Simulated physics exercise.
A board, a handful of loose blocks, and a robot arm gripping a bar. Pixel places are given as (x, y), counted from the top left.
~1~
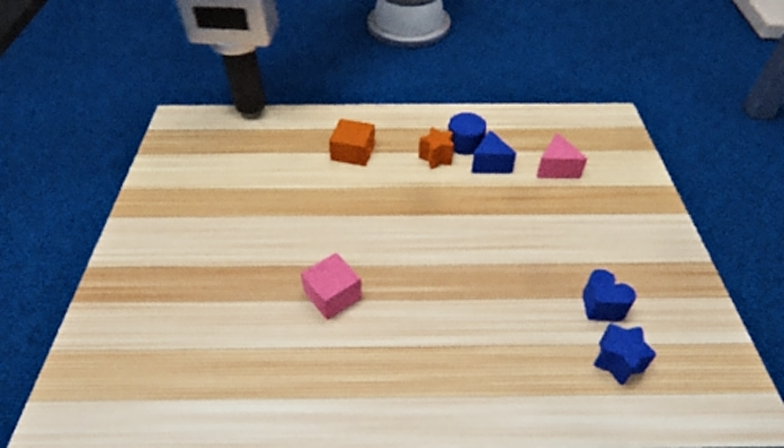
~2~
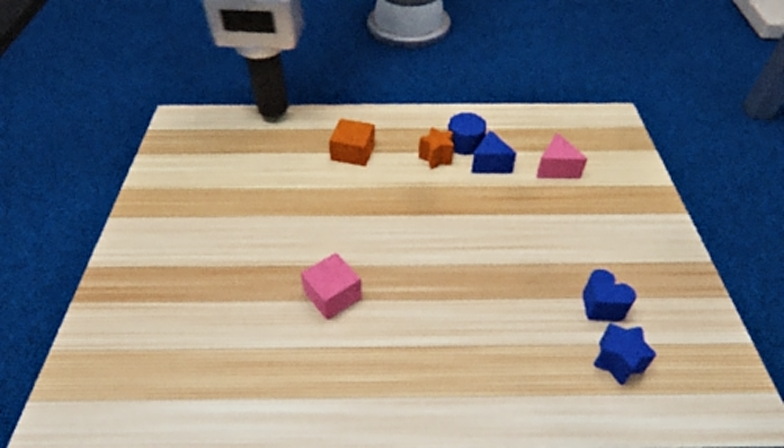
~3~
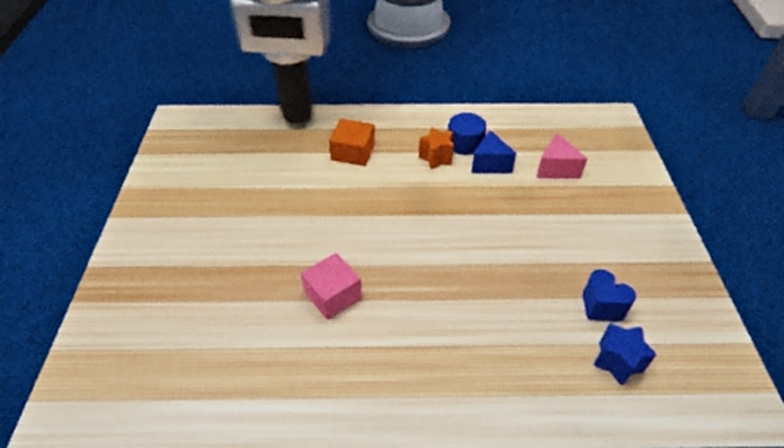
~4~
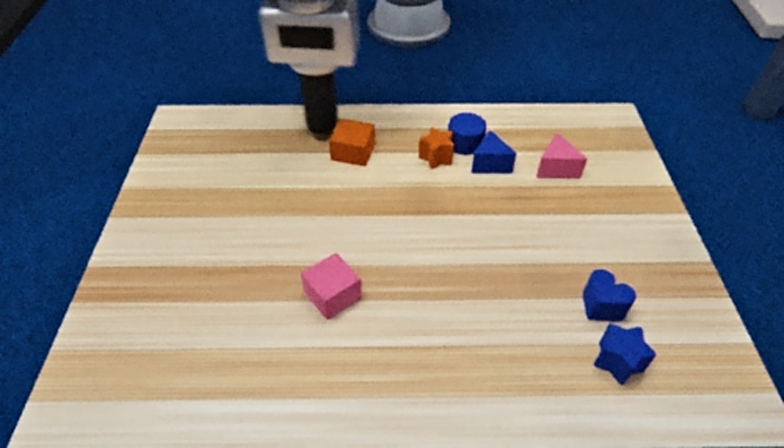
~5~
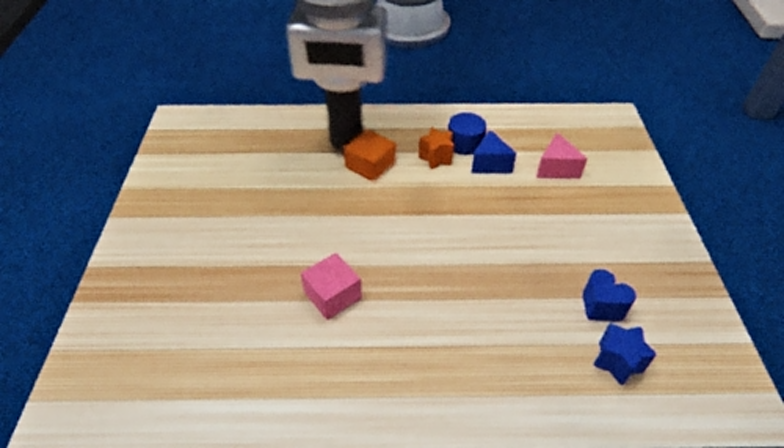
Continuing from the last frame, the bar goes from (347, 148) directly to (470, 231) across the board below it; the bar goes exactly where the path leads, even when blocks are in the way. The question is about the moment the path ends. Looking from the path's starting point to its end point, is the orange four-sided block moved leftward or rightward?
The answer is right.
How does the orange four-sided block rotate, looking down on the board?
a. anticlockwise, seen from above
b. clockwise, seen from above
My answer is option b.
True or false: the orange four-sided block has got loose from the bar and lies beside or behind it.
False.
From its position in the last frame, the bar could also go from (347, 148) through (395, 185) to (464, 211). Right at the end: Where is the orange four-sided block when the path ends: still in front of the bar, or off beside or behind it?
It comes off the bar's front.
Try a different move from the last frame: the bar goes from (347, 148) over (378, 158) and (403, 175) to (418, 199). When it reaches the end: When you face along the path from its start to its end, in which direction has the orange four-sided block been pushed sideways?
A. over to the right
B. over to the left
A
On the path given first. One third of the way, bar at (384, 167); orange four-sided block at (407, 174), turned 15° clockwise.
Two thirds of the way, bar at (425, 194); orange four-sided block at (446, 207), turned 30° clockwise.
At the end, bar at (471, 224); orange four-sided block at (486, 243), turned 55° clockwise; orange star still.
